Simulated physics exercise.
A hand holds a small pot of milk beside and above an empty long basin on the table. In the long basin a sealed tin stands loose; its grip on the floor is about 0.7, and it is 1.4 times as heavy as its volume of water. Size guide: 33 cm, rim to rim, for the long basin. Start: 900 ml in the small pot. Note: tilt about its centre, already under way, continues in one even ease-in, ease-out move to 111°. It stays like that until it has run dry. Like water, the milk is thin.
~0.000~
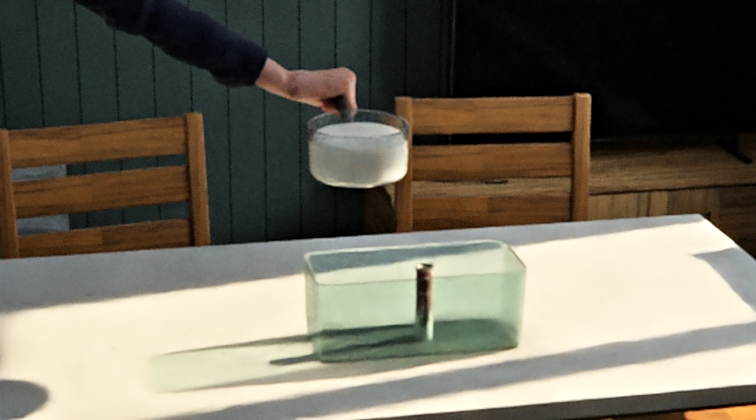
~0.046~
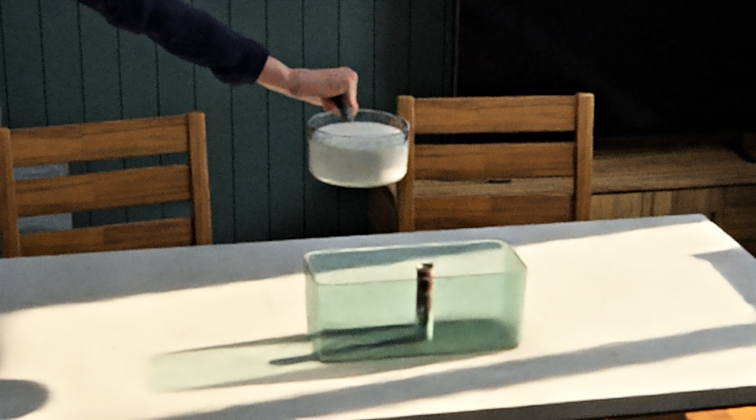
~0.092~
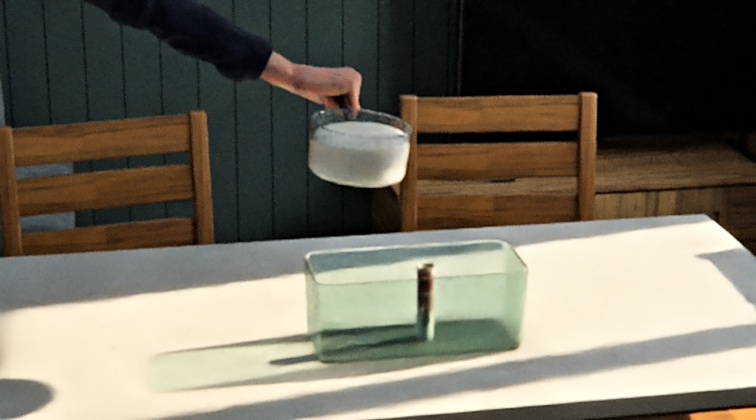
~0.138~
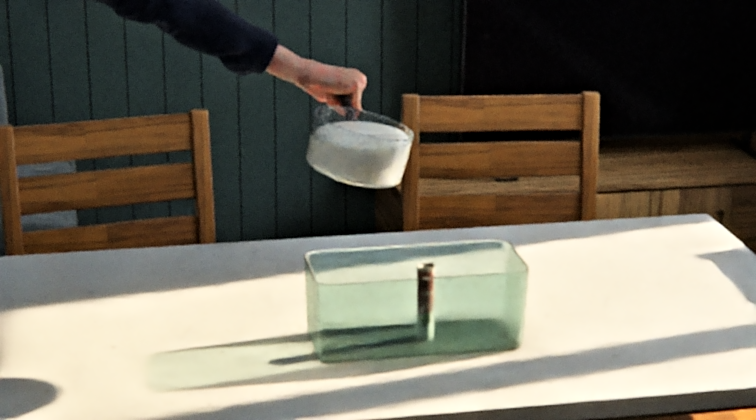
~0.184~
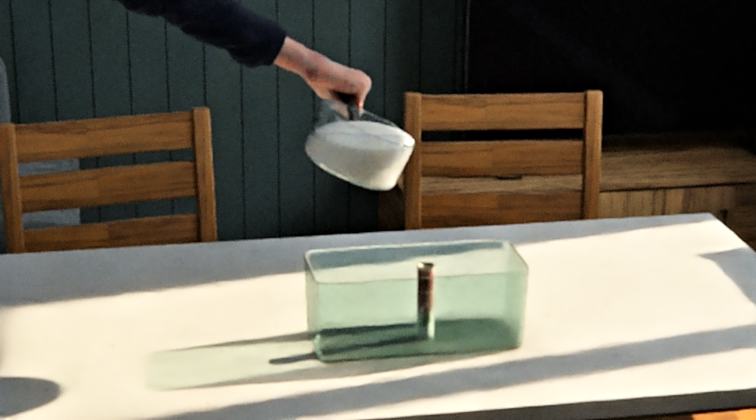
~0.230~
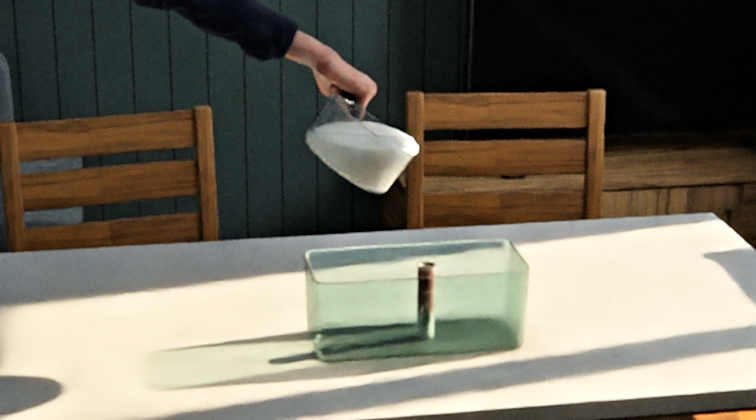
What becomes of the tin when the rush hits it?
It will weather it.
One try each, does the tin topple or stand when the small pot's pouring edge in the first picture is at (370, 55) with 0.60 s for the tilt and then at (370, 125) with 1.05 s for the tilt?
In the first try it comes down; in the second it remains standing.
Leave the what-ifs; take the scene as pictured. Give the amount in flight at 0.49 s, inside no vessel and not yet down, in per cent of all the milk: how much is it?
Some 56 per cent.
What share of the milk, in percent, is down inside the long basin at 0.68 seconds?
Looks like about 86 % of the whole amount.
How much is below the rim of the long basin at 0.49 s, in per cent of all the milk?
Estimate - around 22 in a hundred parts.
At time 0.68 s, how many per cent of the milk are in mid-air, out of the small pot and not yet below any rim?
I'd say some 10 per cent is in the air.
Then, 0.49 s in, the tilt is 102° and 22 per cent is still to pour; the tin stands where it began.
Then, 0.68 s in, the tilt is 111° and 4 per cent is still to pour; the tin stands where it began.
Then, 0.88 s in, the tilt is 111° and 0 per cent is still to pour; the tin stands where it began.
Then, 1.10 s in, the tilt is 111° and 0 per cent is still to pour; the tin stands where it began.
Finally, the tin stands where it began.
